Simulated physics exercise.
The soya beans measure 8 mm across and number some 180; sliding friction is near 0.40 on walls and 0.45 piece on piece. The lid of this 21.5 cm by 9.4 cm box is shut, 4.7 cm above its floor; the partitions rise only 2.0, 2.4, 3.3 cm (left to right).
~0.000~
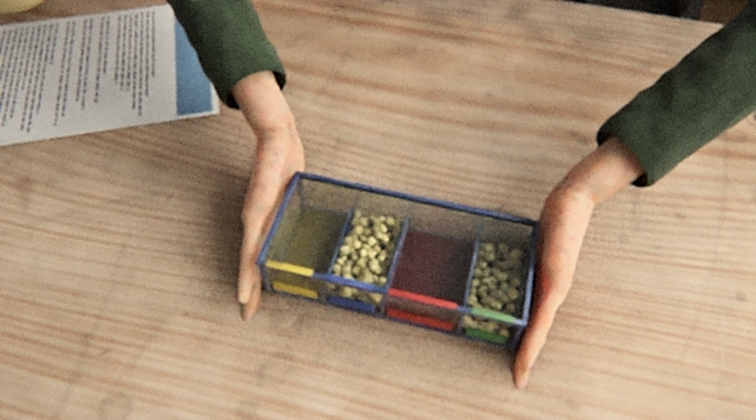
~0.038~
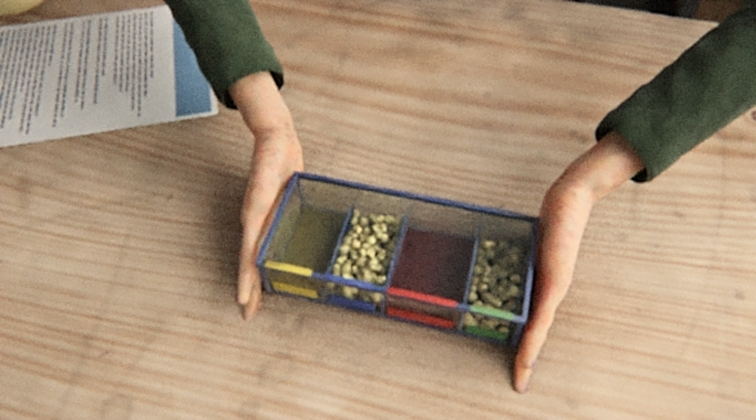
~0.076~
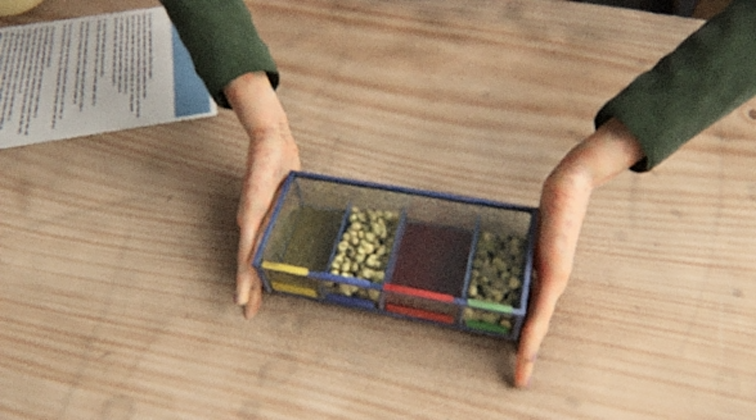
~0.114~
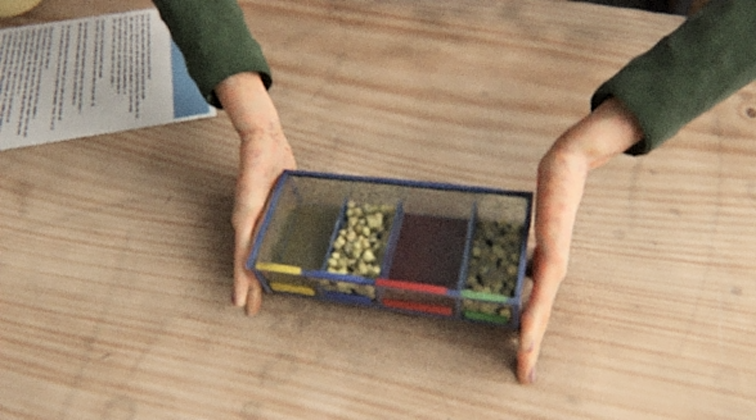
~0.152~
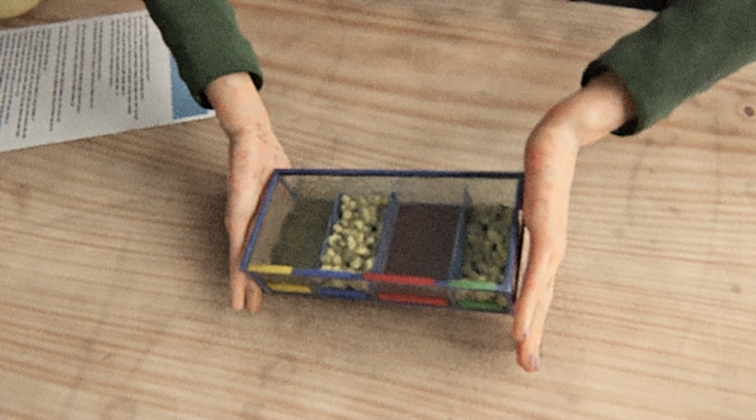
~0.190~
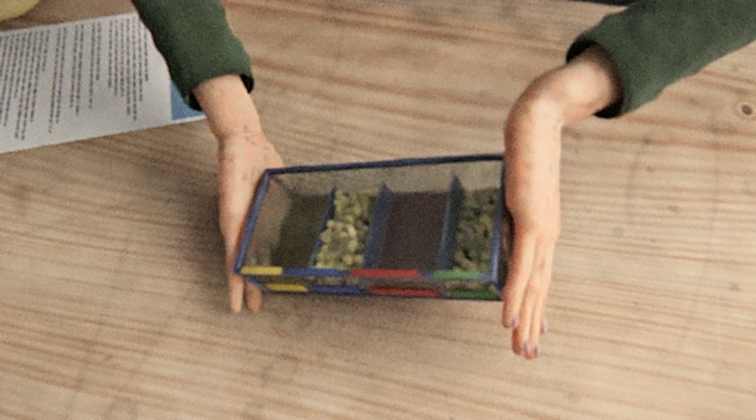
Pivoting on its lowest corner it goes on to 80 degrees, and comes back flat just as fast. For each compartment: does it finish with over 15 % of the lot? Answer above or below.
Red compartment: Below; blue compartment: Above; green compartment: Above; yellow compartment: Above.
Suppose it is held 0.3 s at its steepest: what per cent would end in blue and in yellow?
Blue 25; yellow 50.
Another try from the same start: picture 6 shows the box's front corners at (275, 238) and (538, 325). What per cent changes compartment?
It would be near 40 per cent.
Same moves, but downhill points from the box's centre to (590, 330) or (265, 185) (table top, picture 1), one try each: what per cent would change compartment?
About 45 and 50 per cent.
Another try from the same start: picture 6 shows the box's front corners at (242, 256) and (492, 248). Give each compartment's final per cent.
Red 10, blue 40, green 15, yellow 35.
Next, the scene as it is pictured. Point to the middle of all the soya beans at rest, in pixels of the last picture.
At about (338, 277).
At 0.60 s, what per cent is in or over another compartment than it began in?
Some 30 per cent.
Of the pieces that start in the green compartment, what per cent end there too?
Some 70 per cent.
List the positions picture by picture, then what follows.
The first frame shows box tilt 0 degrees, front corners at (262, 261) and (521, 321); blue 65 %, green 35 %.
The second frame shows box tilt 1 degrees, front corners at (261, 262) and (521, 318).
The third frame shows box tilt 4 degrees, front corners at (258, 263) and (519, 311), lowest corner left front.
The fourth frame shows box tilt 10 degrees, front corners at (252, 264) and (515, 300), lowest corner left front.
The fifth frame shows box tilt 17 degrees, front corners at (246, 266) and (504, 287), lowest corner left front.
The sixth frame shows box tilt 24 degrees, front corners at (239, 269) and (489, 274), lowest corner left front; blue 65 %, green 35 %. Its pace works out near 185 degrees a second.
Then, at 0.60 s, tilt 78 degrees; red 5 %, blue 45 %, green 30 %, yellow 20 %.
After 0.87 s, tilt 32 degrees; red 5 %, blue 30 %, green 25 %, yellow 40 %.
After 1.25 s, tilt 0 degrees; red 5 %, blue 30 %, green 25 %, yellow 45 %.
In the end, at 1.7 s, red 5 %, blue 30 %, green 25 %, yellow 45 %.
